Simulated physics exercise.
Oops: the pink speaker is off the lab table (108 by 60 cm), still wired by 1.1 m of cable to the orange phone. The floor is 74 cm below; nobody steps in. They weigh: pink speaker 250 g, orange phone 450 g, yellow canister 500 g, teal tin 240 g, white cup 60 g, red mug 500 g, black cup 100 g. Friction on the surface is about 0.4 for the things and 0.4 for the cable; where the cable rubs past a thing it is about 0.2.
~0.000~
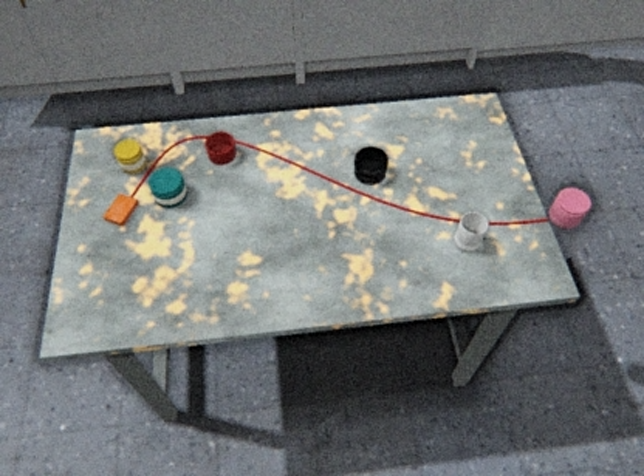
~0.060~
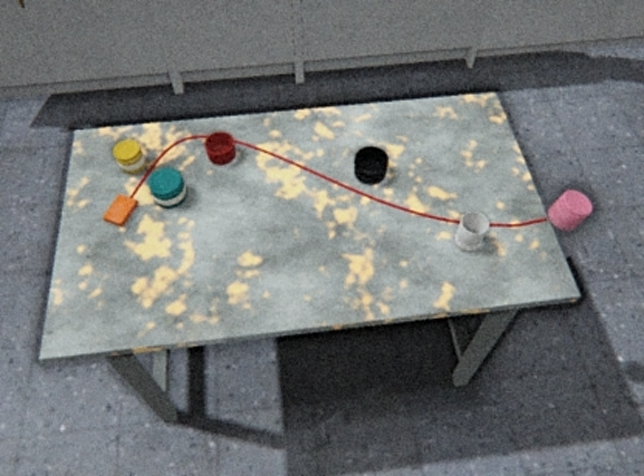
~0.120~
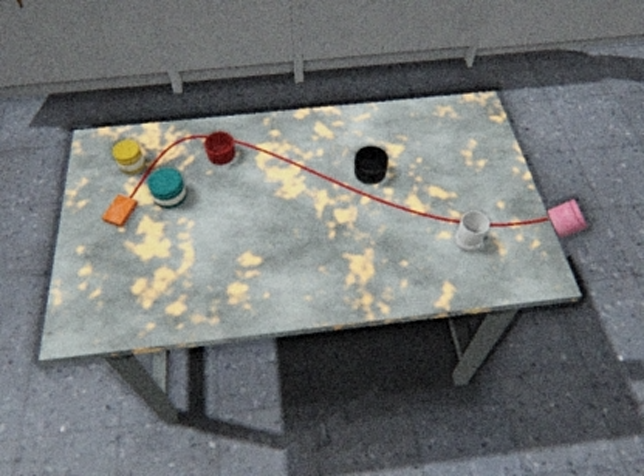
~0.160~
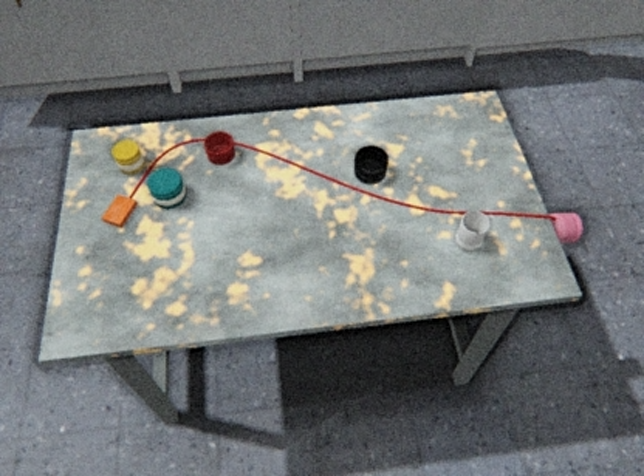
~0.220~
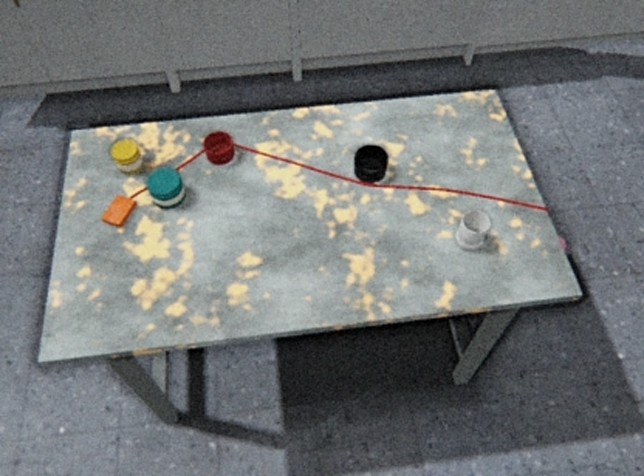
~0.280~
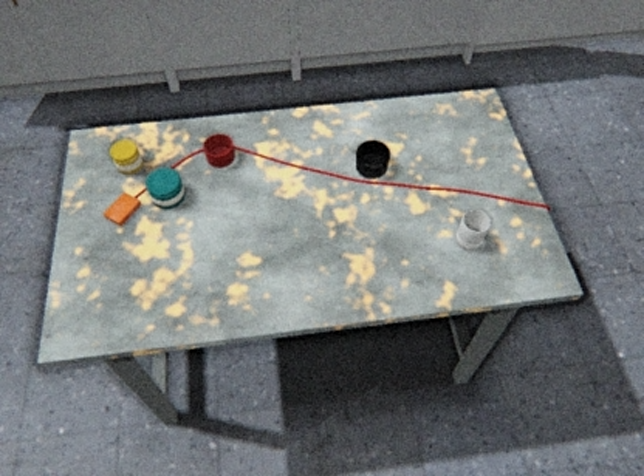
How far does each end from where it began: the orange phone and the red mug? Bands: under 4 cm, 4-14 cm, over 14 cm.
The orange phone hardly moves, the red mug barely shifts.
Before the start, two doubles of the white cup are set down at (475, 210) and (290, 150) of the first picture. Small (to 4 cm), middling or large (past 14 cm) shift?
In turn: Middling, small.
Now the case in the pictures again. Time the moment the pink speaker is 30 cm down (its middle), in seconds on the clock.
That is: Never.
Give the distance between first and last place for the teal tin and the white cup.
About: Teal tin 0 cm, white cup 0 cm.
At 0.5 s, the cable's tail end at (137, 198); orange phone 1 cm off its start, red mug 1 cm off its start, pink speaker over the edge.
At 0.7 s, the cable's tail end at (137, 198); orange phone 1 cm off its start, red mug 1 cm off its start, pink speaker over the edge.
At 1.0 s, the cable's tail end at (137, 198); orange phone 1 cm off its start at (123, 206), red mug 1 cm off its start at (218, 146), pink speaker over the edge.
At 1.2 s, the cable's tail end at (137, 198); orange phone 1 cm off its start, red mug 1 cm off its start, pink speaker over the edge.
At 2.4 s, the cable's tail end at (137, 198); orange phone 1 cm off its start at (123, 206), red mug 1 cm off its start at (218, 146), pink speaker over the edge, black cup 2 cm off its start at (374, 151).
